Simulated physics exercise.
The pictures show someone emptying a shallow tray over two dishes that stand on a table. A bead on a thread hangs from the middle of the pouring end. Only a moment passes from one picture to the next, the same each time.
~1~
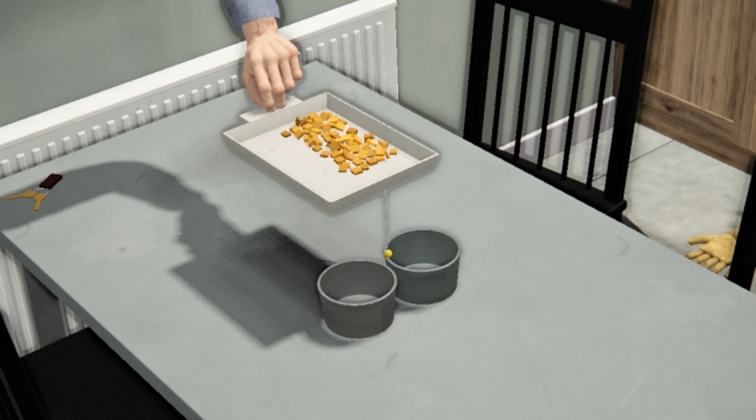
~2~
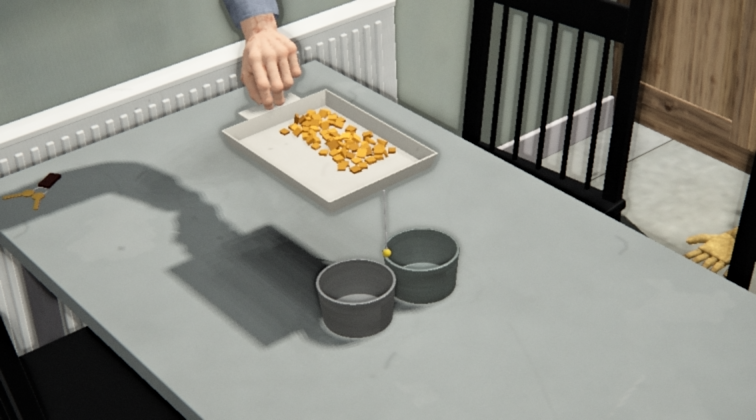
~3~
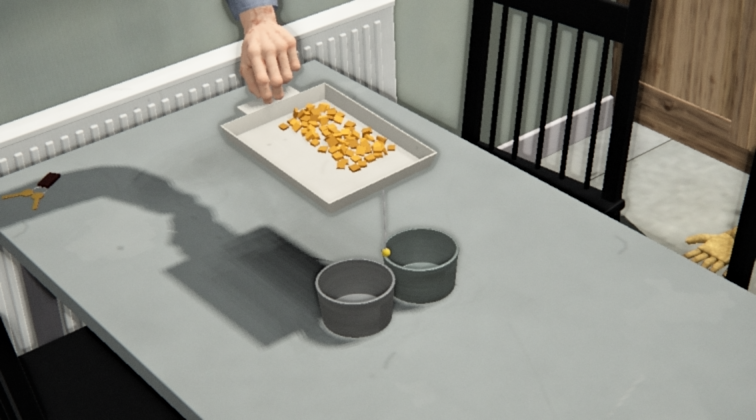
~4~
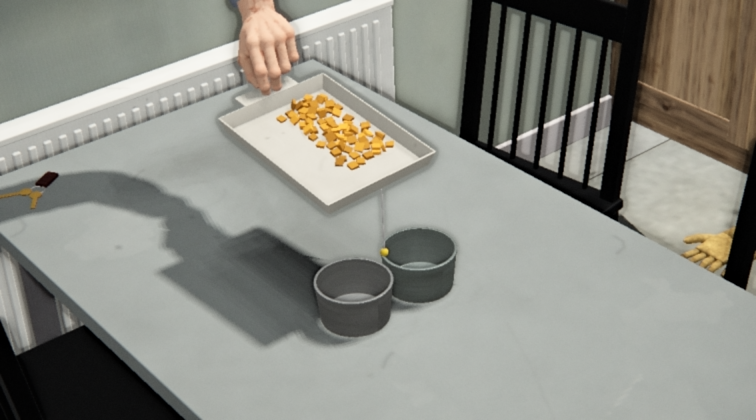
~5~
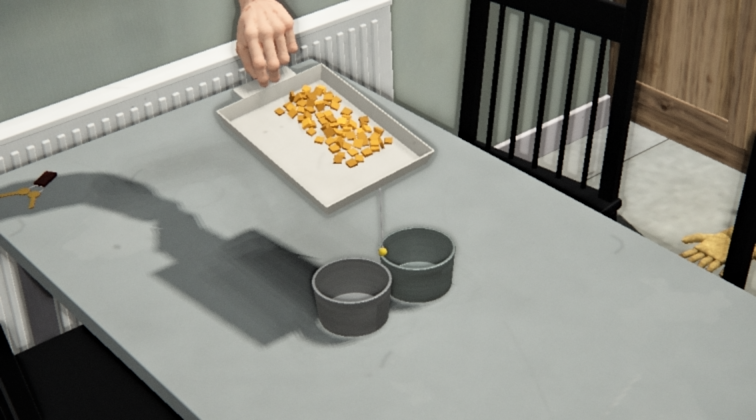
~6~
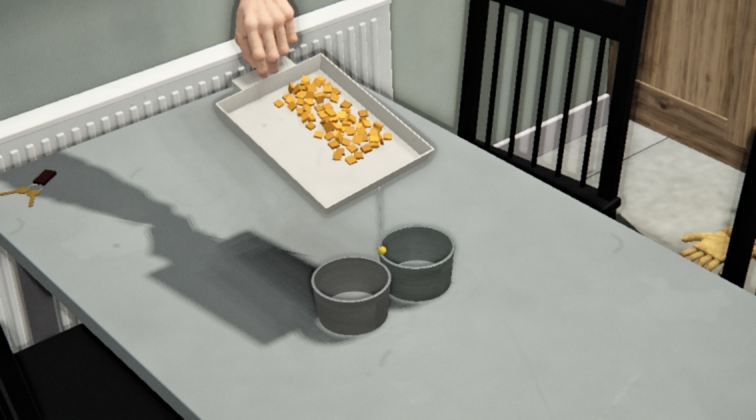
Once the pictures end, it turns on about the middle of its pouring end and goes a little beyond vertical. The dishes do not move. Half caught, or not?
In the dishes lies the larger part of it.
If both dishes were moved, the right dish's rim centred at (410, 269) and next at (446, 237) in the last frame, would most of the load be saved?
In turn: Over half; under half.
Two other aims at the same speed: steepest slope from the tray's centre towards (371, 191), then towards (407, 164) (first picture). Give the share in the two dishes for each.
In turn 30 and 80 in a hundred.
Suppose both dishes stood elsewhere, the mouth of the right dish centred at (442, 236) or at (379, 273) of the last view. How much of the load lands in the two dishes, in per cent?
First some 30, then 80 per cent.
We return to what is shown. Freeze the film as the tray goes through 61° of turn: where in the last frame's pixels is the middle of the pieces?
Close to (344, 195).
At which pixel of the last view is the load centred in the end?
Roughly at (353, 316).
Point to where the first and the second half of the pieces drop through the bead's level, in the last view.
At about (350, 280), then at (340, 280).
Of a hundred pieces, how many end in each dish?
For the left dish some 80 %, for the right dish some 0 %.
Soon after the last picture, tray tipped steeply; nearly all on the tray; a small part in the air.
A little later, tray tipped past a quarter turn; about half on the tray; about a quarter in the left dish; a small part outside both; about a quarter in the air.
Later still, tray tipped past a quarter turn; most in the left dish; about a quarter outside both.
At rest, tray tipped past a quarter turn; most in the left dish; none in the right dish; about a quarter outside both.
